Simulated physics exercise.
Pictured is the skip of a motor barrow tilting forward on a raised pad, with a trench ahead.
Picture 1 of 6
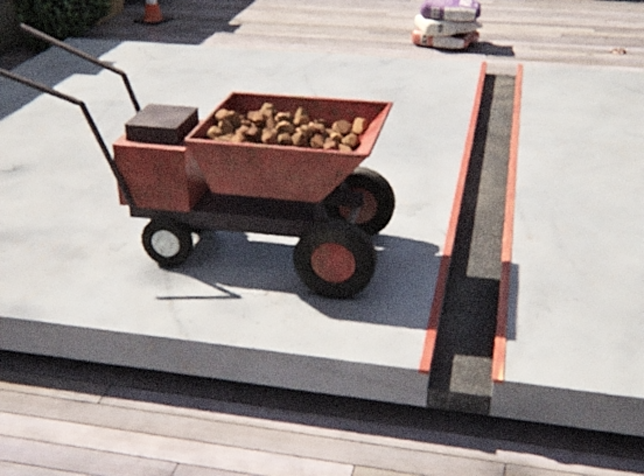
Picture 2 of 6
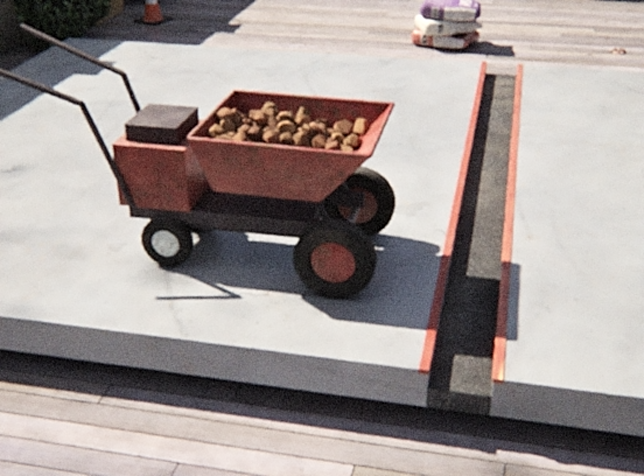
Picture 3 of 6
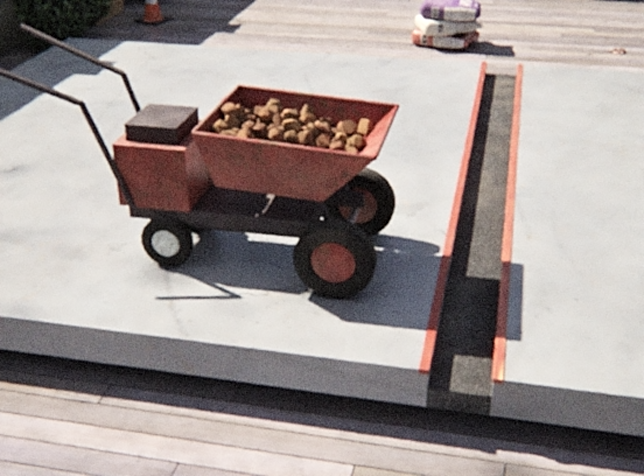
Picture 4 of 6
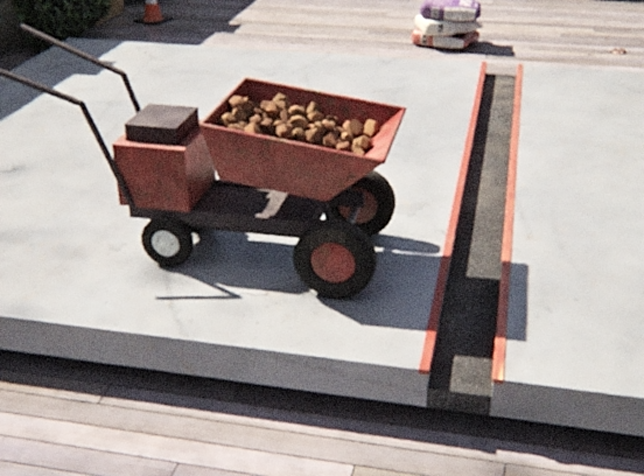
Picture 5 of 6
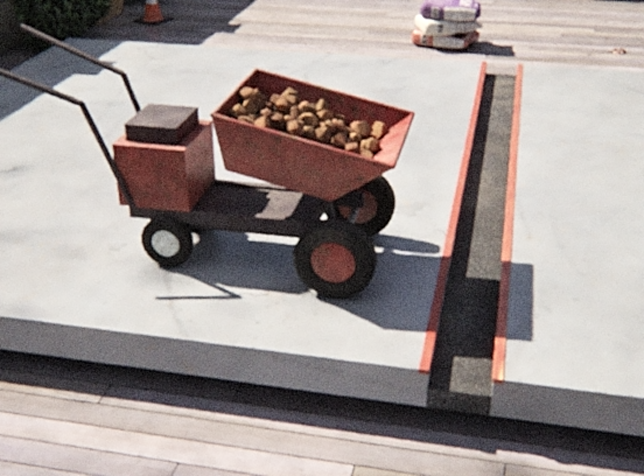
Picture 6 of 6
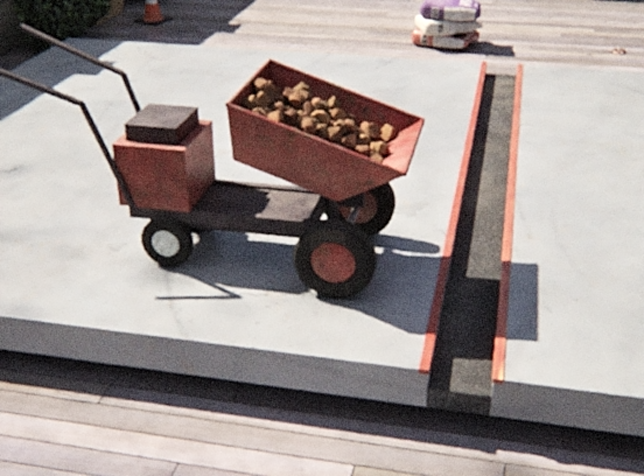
The red skip of a small motor barrow, loaded with brown clods, sat level at first, then tilted steadily forward to the right, its back end rising while the wheels stayed put beside a narrow trench.
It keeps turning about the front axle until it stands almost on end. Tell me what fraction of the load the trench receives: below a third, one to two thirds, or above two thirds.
Looks to me like the trench gets one-third to two-thirds of the load.
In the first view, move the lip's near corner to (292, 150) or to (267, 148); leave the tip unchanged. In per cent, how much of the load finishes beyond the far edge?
First try: Some 10 %; second try: 0 %.
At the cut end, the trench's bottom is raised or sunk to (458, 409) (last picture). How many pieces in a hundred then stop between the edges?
Estimate: Approx. 60 per cent.
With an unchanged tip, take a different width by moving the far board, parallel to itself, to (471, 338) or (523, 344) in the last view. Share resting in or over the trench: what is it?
20 %, give or take, and then 70 %.
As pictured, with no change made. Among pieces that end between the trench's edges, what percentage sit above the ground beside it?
The answer is close to 35 per cent.
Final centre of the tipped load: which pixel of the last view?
The centre comes to rest close to (495, 271).
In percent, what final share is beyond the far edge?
Result: Some 45 % of the load.
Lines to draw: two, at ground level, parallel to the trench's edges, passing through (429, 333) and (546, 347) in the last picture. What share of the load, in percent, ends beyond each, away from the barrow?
Around 100 in a hundred for the first, 30 in a hundred for the second.
Just after the last frame, skip tipped steeply; every one in the skip.
A moment on, skip tipped right over; roughly half in the skip; roughly a quarter in or heaped over the trench; roughly a quarter beyond it; about a tenth falling.
Further on, skip tipped right over; about a tenth in the skip; roughly half in or heaped over the trench; roughly half beyond it.
When it is over, skip tipped right over; just a few in the skip; roughly half in or heaped over the trench; roughly half beyond it.
